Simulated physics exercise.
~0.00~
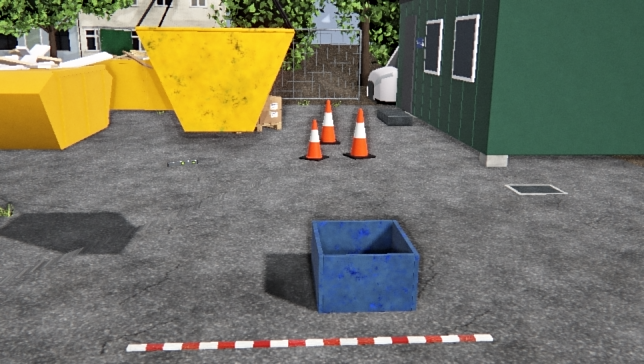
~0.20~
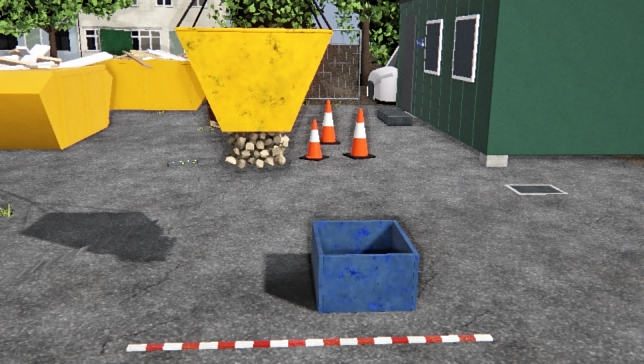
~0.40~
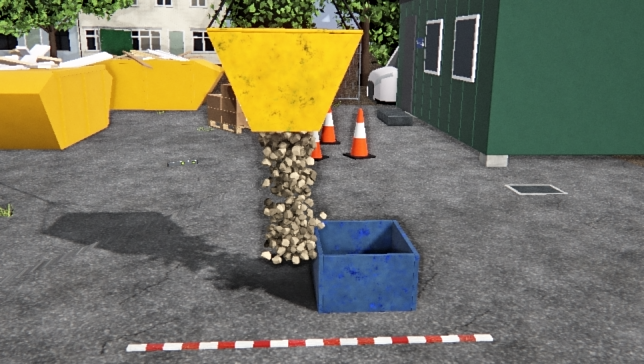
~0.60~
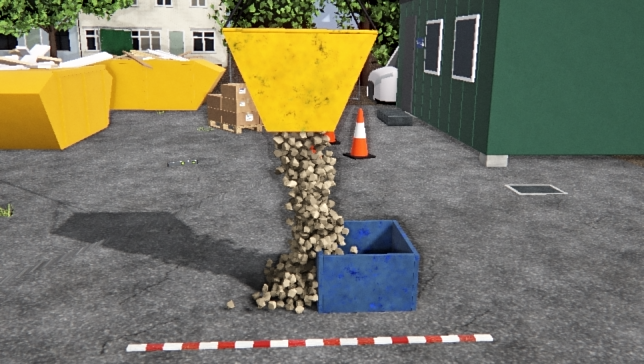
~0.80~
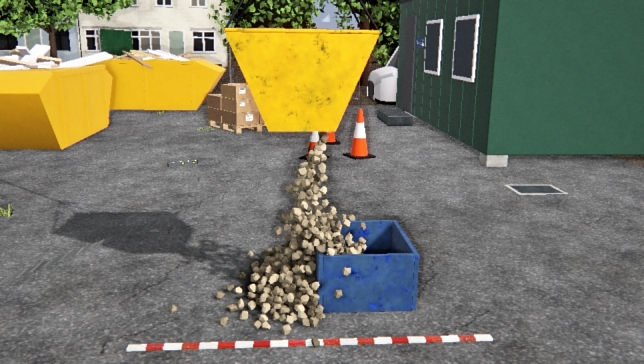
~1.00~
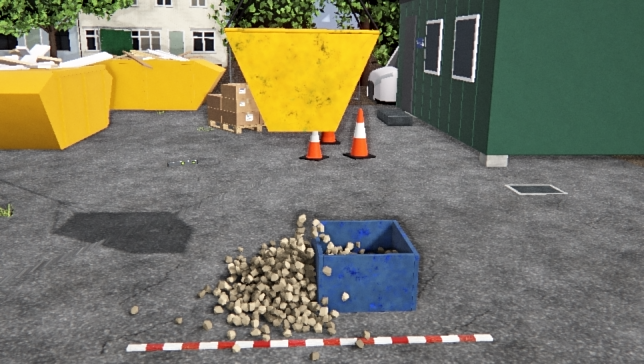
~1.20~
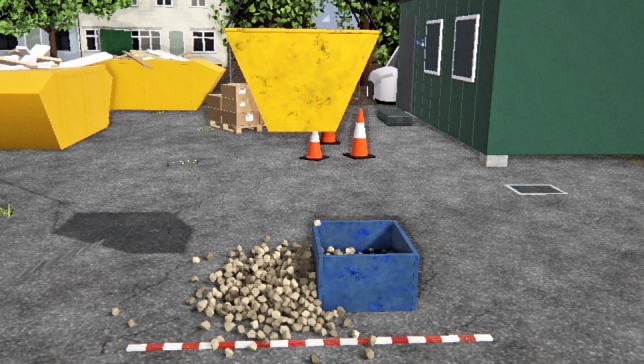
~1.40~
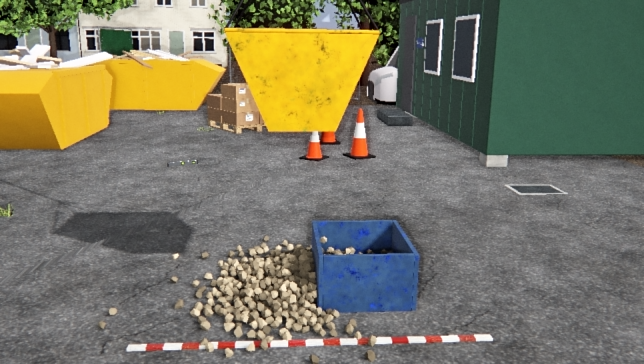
In a paved yard, a yellow skip moves right, dropping stones mostly left of a blue bin.
